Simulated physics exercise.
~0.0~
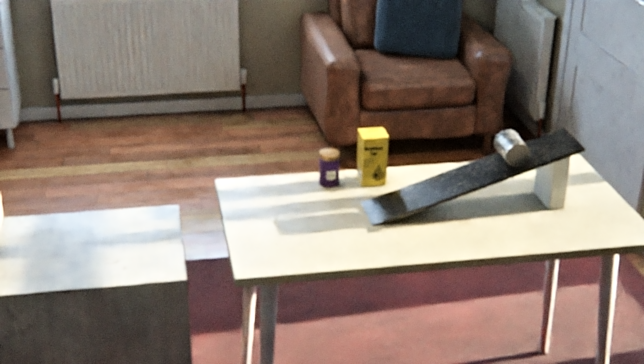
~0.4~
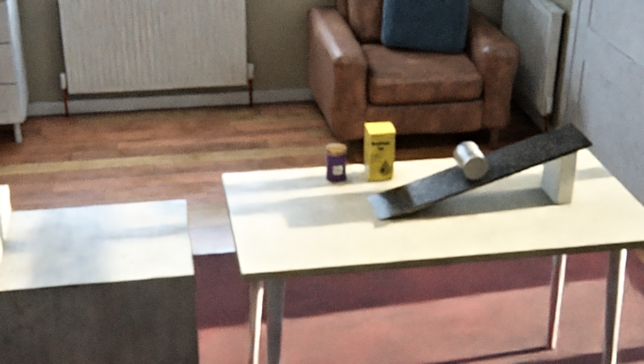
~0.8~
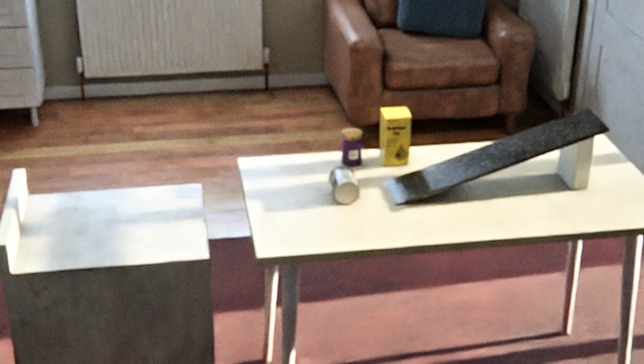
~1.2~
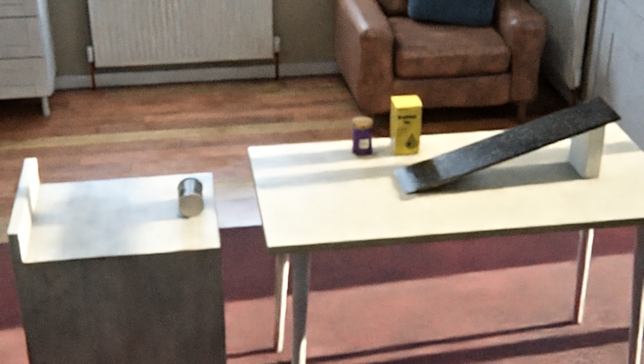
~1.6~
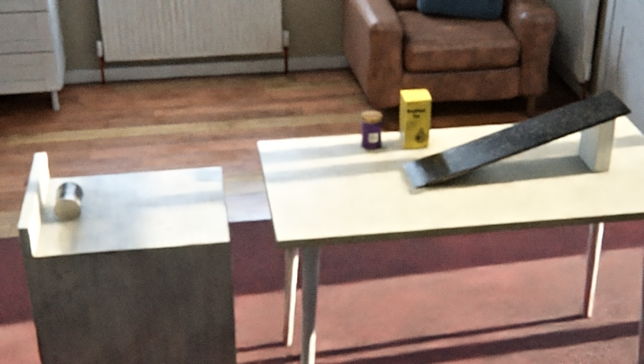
In a sunlit room with a brown armchair, a grey tin rolls down a dark ramp and left across a white table, passing a purple jar and a yellow carton that stay put. It crosses the gap to a lower white top and ends beside the upright strip at its far end.
